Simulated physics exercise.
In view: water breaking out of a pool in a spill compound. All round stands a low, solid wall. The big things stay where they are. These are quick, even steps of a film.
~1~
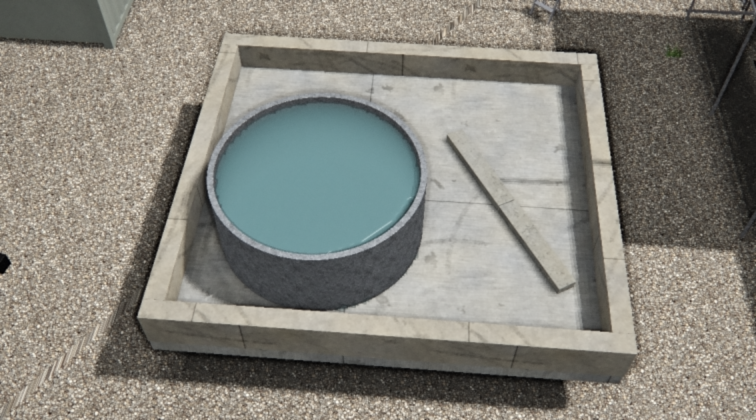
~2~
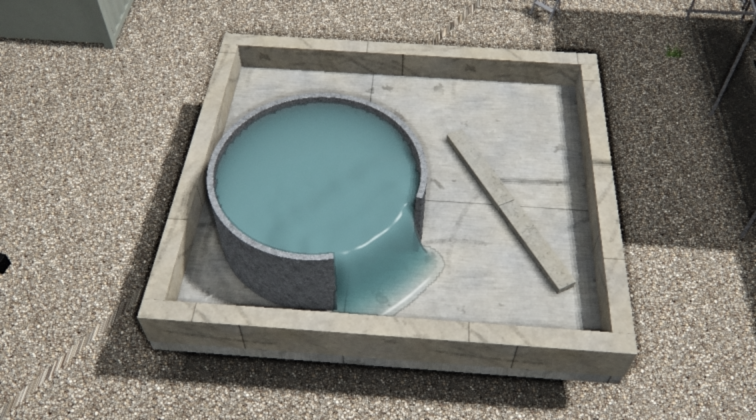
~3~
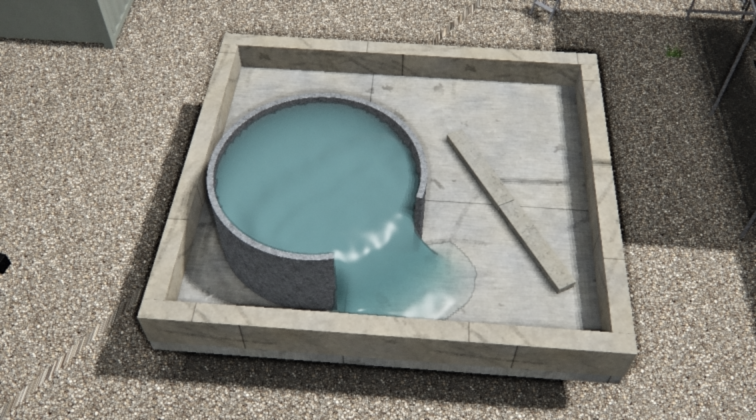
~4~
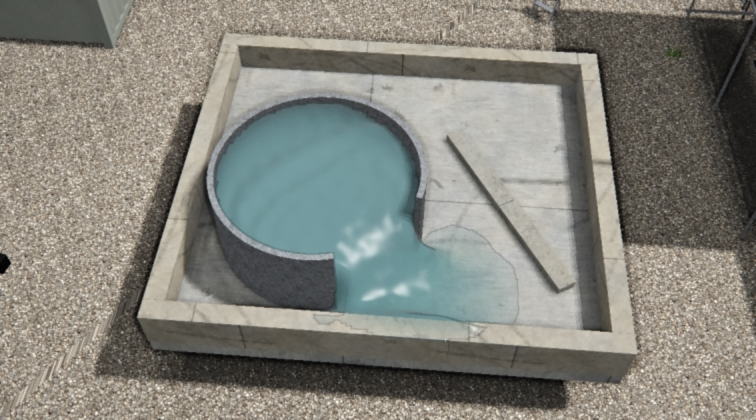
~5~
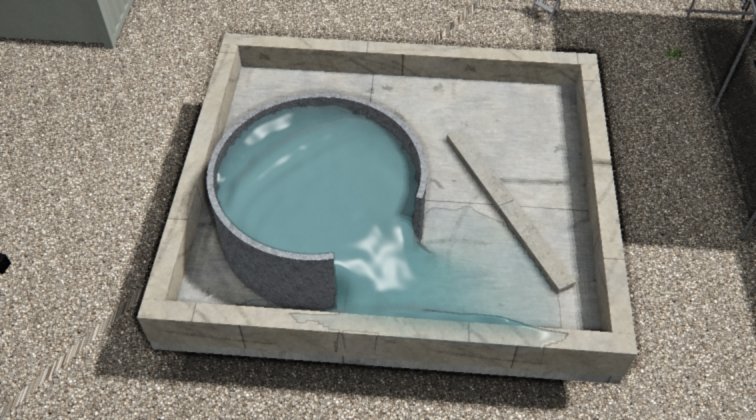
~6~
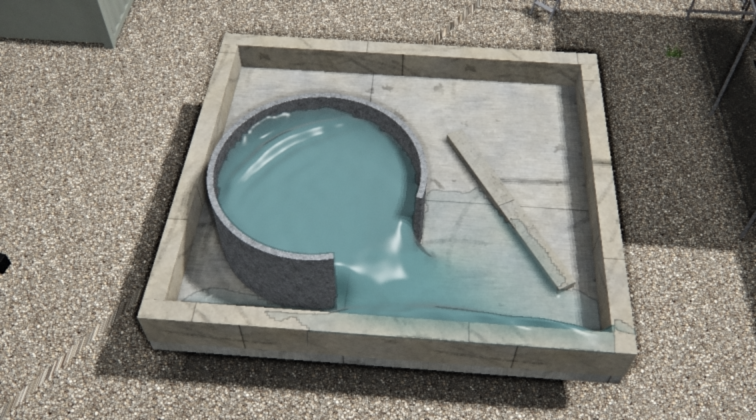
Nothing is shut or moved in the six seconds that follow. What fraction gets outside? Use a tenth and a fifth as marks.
Over the wall goes from a tenth to a fifth.
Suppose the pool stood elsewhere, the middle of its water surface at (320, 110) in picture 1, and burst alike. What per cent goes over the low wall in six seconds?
I make it 8 per cent.
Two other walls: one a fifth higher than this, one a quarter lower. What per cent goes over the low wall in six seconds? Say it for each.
Roughly 6 per cent, then 26 per cent.
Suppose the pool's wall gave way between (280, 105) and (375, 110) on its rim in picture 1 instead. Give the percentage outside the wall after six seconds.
Roughly 8 per cent.
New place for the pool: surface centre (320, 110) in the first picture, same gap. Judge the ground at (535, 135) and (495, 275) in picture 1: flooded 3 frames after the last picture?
One after the other: Dry, under water.
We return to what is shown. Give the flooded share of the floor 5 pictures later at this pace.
Near 40 in a hundred.
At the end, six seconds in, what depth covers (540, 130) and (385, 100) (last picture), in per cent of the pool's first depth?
About 20 and 16 per cent.
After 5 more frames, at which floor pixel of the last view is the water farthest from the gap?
I would point to (574, 93).
A moment on, water covers 35 % of the floor; the low wall has let 2 % over.
Next, water covers 35 % of the floor; the low wall has let 4 % over.
Then, water covers 60 % of the floor; the low wall has let 12 % over.
Later, water covers 80 % of the floor; the low wall has let 13 % over.
In the end, water covers 80 % of the floor; the low wall has let 14 % over.
